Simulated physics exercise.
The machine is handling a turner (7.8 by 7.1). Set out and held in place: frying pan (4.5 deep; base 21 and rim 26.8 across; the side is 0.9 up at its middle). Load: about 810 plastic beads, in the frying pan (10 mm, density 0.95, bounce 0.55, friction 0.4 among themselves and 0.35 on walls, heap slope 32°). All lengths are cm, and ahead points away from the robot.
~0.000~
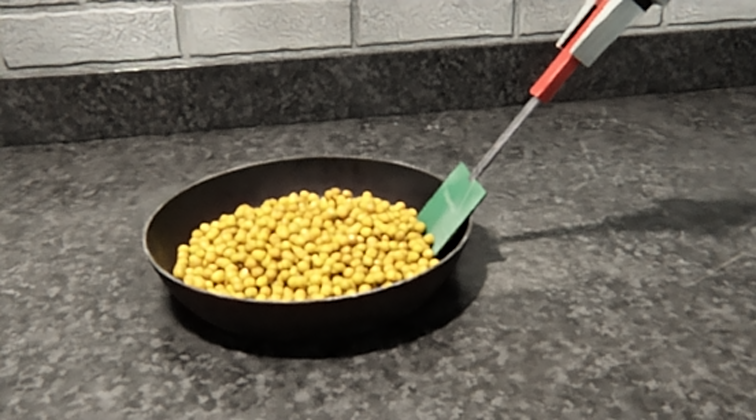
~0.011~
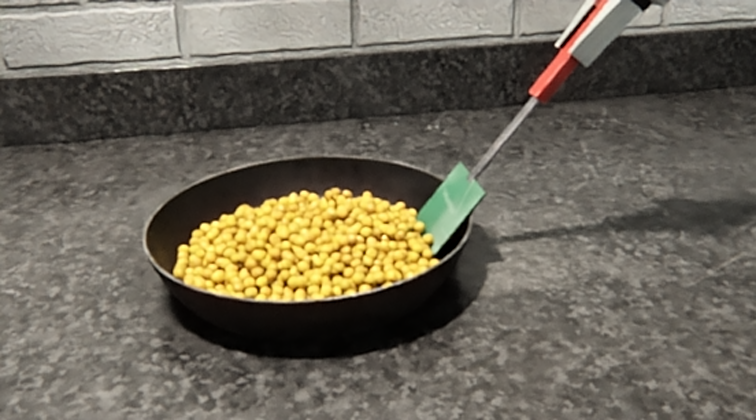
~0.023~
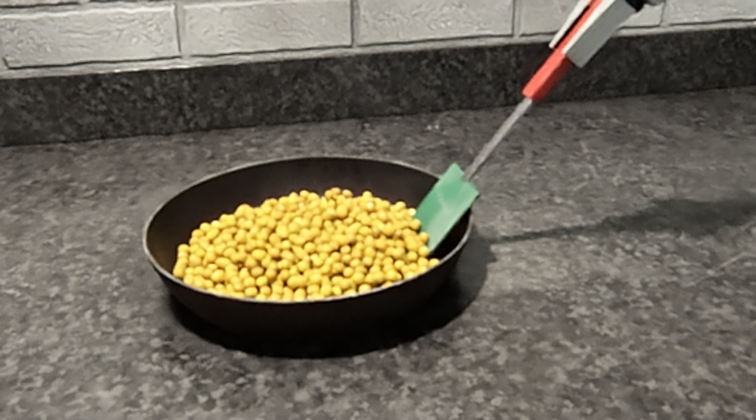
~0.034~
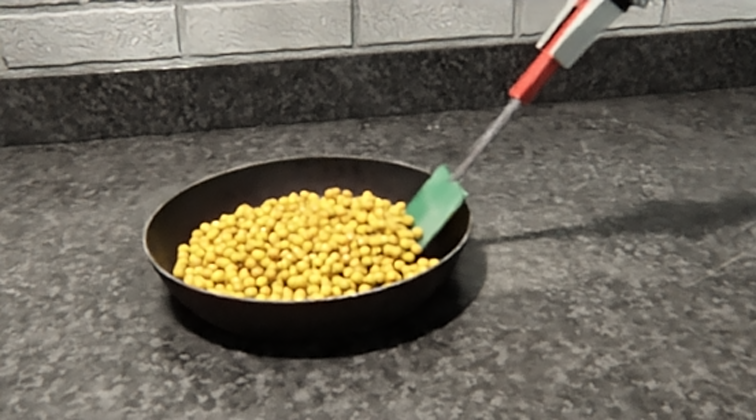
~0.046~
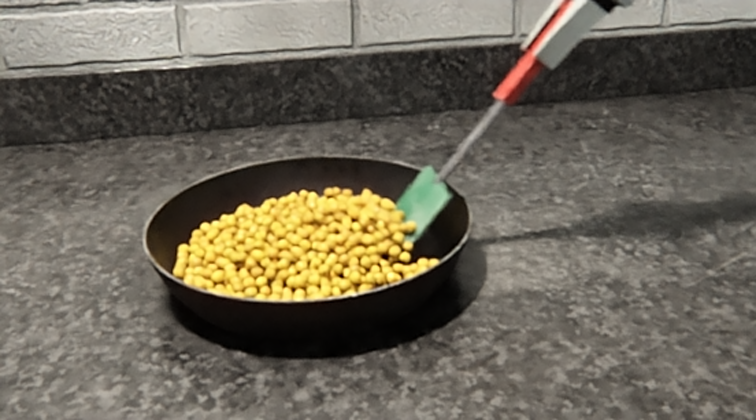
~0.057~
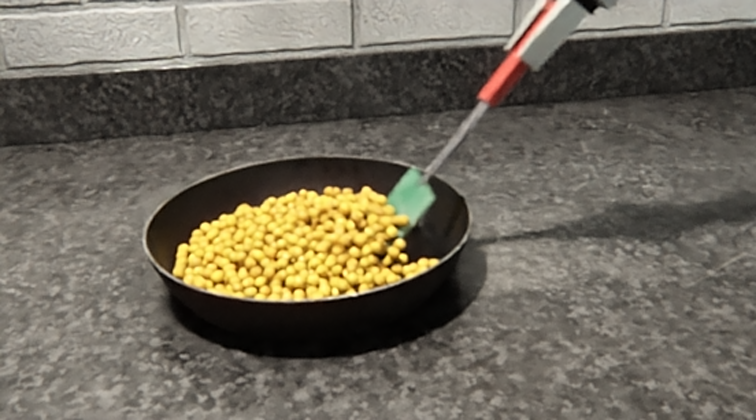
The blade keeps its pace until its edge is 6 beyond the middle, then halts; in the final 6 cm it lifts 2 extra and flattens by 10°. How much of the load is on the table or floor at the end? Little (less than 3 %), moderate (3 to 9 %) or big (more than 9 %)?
Answer: Moderate; 3 to 9 % of the plastic beads finish on the table or floor.
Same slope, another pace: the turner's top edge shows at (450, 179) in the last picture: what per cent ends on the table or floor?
Some 0 per cent.
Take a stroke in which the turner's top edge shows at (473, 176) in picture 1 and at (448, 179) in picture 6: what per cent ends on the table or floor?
About 0 per cent.
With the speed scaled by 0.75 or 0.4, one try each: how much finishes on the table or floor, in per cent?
Some 0 and 0 per cent.
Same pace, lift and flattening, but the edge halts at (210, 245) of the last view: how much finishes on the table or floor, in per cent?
About 10 per cent.
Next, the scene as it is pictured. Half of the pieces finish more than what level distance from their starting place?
About 3 cm.
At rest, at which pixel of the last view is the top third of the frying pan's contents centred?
Around (211, 248).
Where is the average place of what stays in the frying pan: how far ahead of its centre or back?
About 4.0 cm ahead.
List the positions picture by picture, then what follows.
The first picture shows turner top edge at (474, 177), sloping 51°; upper third of the load around (323, 240), from x 180 to 435, top at y 195; 811 in the frying pan.
The second picture shows turner top edge at (473, 177), sloping 51°; upper third of the load around (324, 240), from x 180 to 435, top at y 195.
The third picture shows turner top edge at (467, 178), sloping 51°; upper third of the load around (326, 239), from x 180 to 435, top at y 195.
The fourth picture shows turner top edge at (454, 179), sloping 51°; upper third of the load around (327, 237), from x 180 to 435, top at y 195.
The fifth picture shows turner top edge at (439, 180), sloping 51°; upper third of the load around (326, 234), from x 180 to 435, top at y 195.
The sixth picture shows turner top edge at (423, 182), sloping 51°; upper third of the load around (329, 233), from x 180 to 435, top at y 190; 811 in the frying pan.
By 0.09 s, sloping 51°, highest piece 6 above the table; 811 in the frying pan.
By 0.11 s, sloping 48°, highest piece 8 above the table; 811 in the frying pan.
By 0.33 s, sloping 41°, highest piece 8 above the table; 768 in the frying pan, 29 on the table or floor, 14 on the blade or in flight.
By 1.38 s, sloping 41°, highest piece 5 above the table; 766 in the frying pan, 45 on the table or floor.
Final count, 766 in the frying pan, 45 on the table or floor. That is 6 % on the table or floor.
